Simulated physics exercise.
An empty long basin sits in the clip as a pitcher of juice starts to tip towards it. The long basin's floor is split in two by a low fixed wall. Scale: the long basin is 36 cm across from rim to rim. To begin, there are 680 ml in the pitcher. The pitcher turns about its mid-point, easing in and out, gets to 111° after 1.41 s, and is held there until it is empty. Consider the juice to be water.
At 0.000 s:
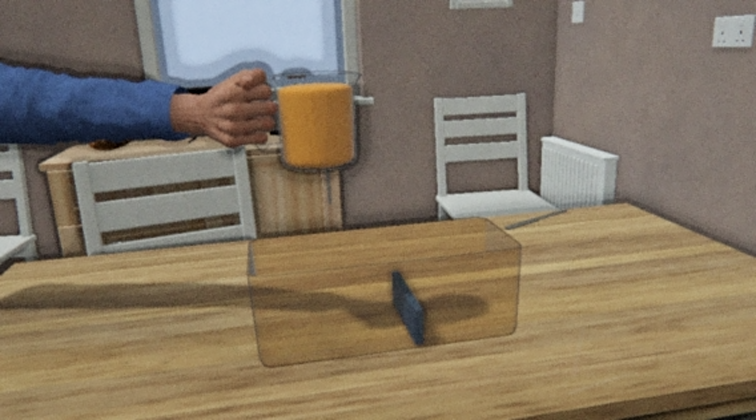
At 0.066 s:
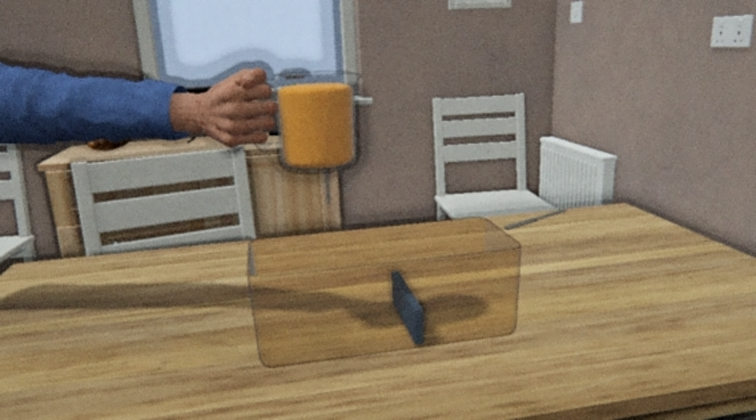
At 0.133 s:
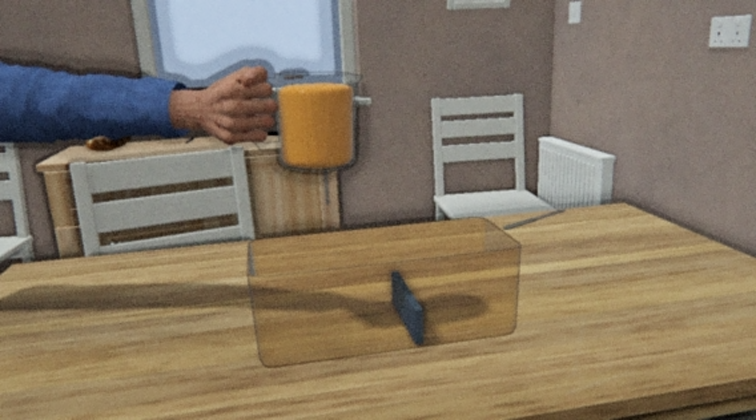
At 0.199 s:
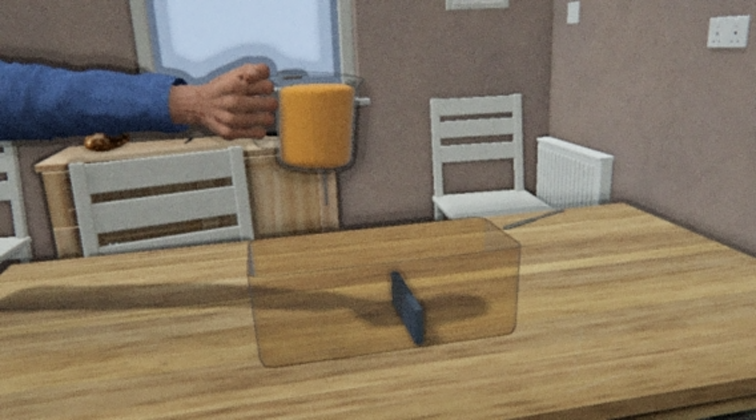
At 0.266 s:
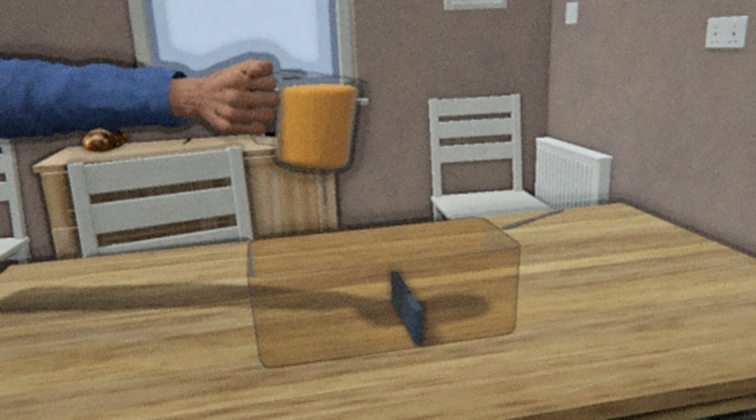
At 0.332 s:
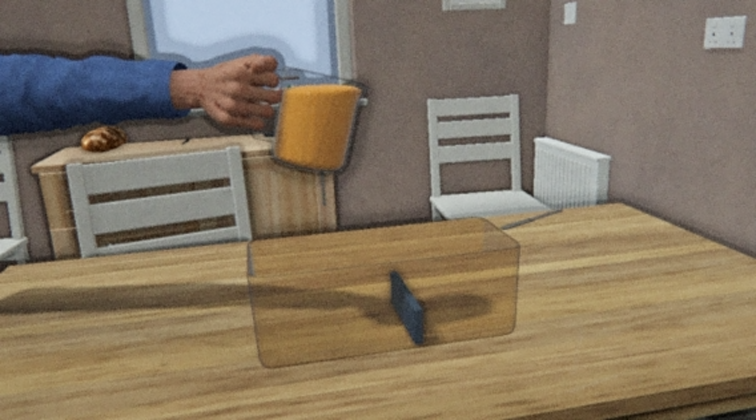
A clear pitcher of orange juice, held by a blue-sleeved arm, slowly tilting rightward above an empty transparent basin on a wooden table.
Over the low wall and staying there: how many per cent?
89 out of 100.
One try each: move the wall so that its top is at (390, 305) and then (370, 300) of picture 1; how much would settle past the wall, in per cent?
First try about 90 %, second try about 95 %.
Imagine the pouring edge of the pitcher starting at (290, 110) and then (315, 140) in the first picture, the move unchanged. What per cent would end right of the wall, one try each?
5 in a hundred, followed by 5 in a hundred.
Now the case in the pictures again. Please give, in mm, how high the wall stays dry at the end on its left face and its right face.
Noted: Left near 50 mm, right near 22 mm.
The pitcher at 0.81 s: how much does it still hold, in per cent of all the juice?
About 76 per cent.
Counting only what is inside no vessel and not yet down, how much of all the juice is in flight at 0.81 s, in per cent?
I'd say close to 18 per cent.
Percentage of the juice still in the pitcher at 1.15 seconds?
Around 22 percent of it.
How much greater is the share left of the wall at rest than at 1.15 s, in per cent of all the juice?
Roughly 9 percent.
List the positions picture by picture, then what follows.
In the first picture, it leans 0°; its right rim is at (362, 73); the juice meets the walls at (277, 90) and (352, 86); the long basin's rim runs from (249, 258) to (503, 232); the wall's top is at (406, 290).
In the second picture, it leans 1°; its right rim is at (362, 73); the juice meets the walls at (277, 89) and (351, 86).
In the third picture, it leans 2°; its right rim is at (363, 75); the juice meets the walls at (278, 90) and (353, 86).
In the fourth picture, it leans 5°; its right rim is at (365, 77); the juice meets the walls at (279, 90) and (354, 87).
In the fifth picture, it leans 9°; its right rim is at (368, 81); the juice meets the walls at (281, 91) and (357, 87).
In the sixth picture, it leans 15°; its right rim is at (370, 86); the juice meets the walls at (282, 93) and (362, 88).
After 0.81 s the tilt is 68° and 77 per cent is still to pour, 0 is left of the wall and 6 right of it.
After 1.15 s the tilt is 102° and 21 per cent is still to pour, 1 is left of the wall and 56 right of it.
After 1.52 s the tilt is 111° and 1 per cent is still to pour, 8 is left of the wall and 88 right of it.
After 1.91 s the tilt is 111° and 0 per cent is still to pour, 10 is left of the wall and 89 right of it.
In the end 10 per cent lies left of the wall, 89 right of it and 1 outside.
